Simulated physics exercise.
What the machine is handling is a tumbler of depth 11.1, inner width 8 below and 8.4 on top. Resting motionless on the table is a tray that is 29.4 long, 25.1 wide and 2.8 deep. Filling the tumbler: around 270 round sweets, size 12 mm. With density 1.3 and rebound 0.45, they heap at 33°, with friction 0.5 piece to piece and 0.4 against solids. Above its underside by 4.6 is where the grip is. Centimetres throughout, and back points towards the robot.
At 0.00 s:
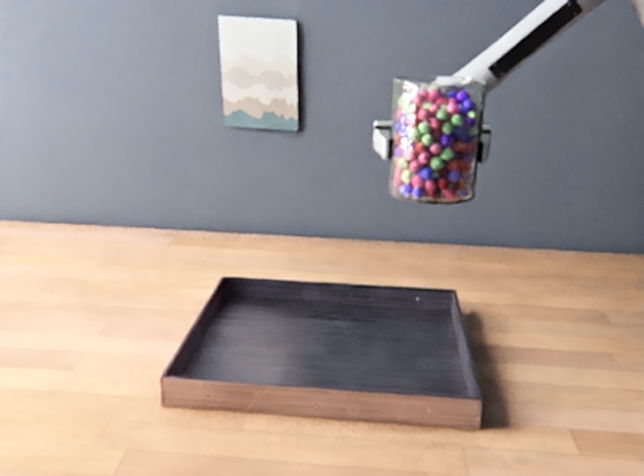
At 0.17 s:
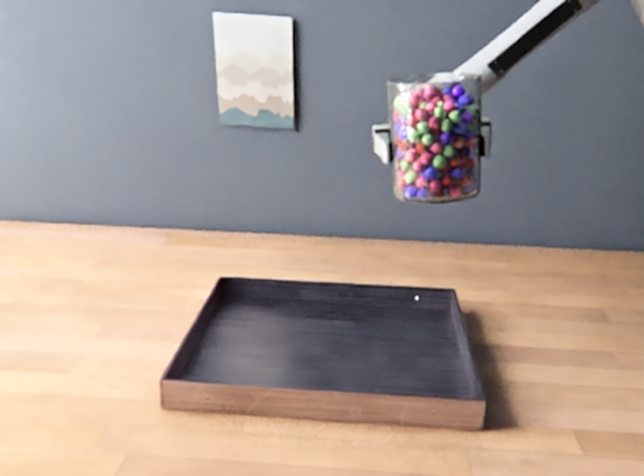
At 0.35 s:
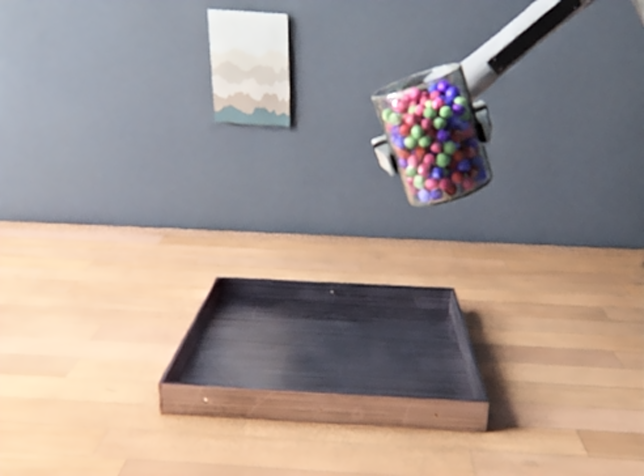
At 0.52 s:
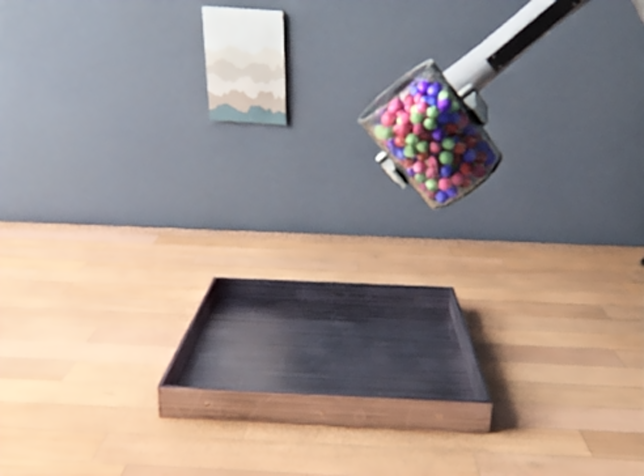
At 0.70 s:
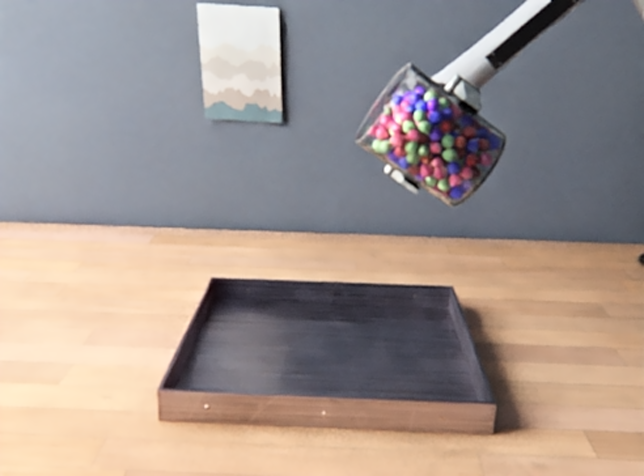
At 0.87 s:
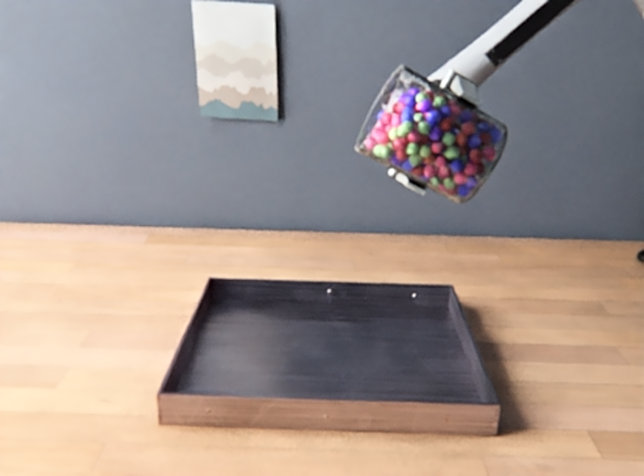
In this clip, a robotic arm holds a clear tumbler full of small colourful round sweets above a wooden table with an empty dark tray, first keeping it upright, then steadily tilting it over to the left.
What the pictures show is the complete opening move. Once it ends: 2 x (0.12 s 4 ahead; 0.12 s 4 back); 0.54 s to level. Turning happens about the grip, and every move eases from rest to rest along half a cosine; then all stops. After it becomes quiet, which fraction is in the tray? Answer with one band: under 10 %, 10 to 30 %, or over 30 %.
10 to 30 %.
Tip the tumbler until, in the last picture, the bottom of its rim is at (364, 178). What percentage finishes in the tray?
It comes out near 70 percent.
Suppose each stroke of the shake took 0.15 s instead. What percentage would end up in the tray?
Then about 15 per cent.
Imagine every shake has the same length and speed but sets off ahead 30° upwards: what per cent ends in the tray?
Result: Approx. 30 %.
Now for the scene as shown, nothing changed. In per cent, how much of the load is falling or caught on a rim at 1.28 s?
Roughly 3 per cent.
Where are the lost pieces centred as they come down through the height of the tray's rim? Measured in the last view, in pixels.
Check roughly (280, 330) in the last picture.
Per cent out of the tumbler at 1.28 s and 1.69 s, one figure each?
At the first time about 15 per cent, at the second about 20 per cent.
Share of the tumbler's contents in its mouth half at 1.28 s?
50 %.
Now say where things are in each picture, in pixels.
The first picture shows tumbler middle at (435, 140), level; upper third of the load around (436, 119), from x 400 to 475, top at y 95; 268 in the tumbler.
The second picture shows tumbler middle at (435, 138), tilted 6° forward; upper third of the load around (437, 117), from x 400 to 470, top at y 95.
The third picture shows tumbler middle at (434, 137), tilted 22° forward; upper third of the load around (433, 117), from x 390 to 480, top at y 90.
The fourth picture shows tumbler middle at (432, 138), tilted 41° forward; upper third of the load around (429, 119), from x 380 to 490, top at y 90.
The fifth picture shows tumbler middle at (431, 138), tilted 57° forward; upper third of the load around (433, 121), from x 375 to 490, top at y 95.
The sixth picture shows tumbler middle at (432, 137), tilted 63° forward; upper third of the load around (432, 119), from x 375 to 495, top at y 95; 268 in the tumbler.
By 1.28 s, tilted 63° forward, highest piece 27 above the table; 233 in the tumbler, 26 in the tray, 9 in flight or on a rim.
By 1.69 s, tilted 20° forward, highest piece 28 above the table; 213 in the tumbler, 53 in the tray, 2 on the table or floor.
By 2.09 s, level, highest piece 29 above the table; 213 in the tumbler, 53 in the tray, 2 on the table or floor.
By 3.14 s, level, highest piece 29 above the table; 213 in the tumbler, 53 in the tray, 2 on the table or floor.
Final count, 213 in the tumbler, 53 in the tray, 2 on the table or floor. That is 20 % in the tray.
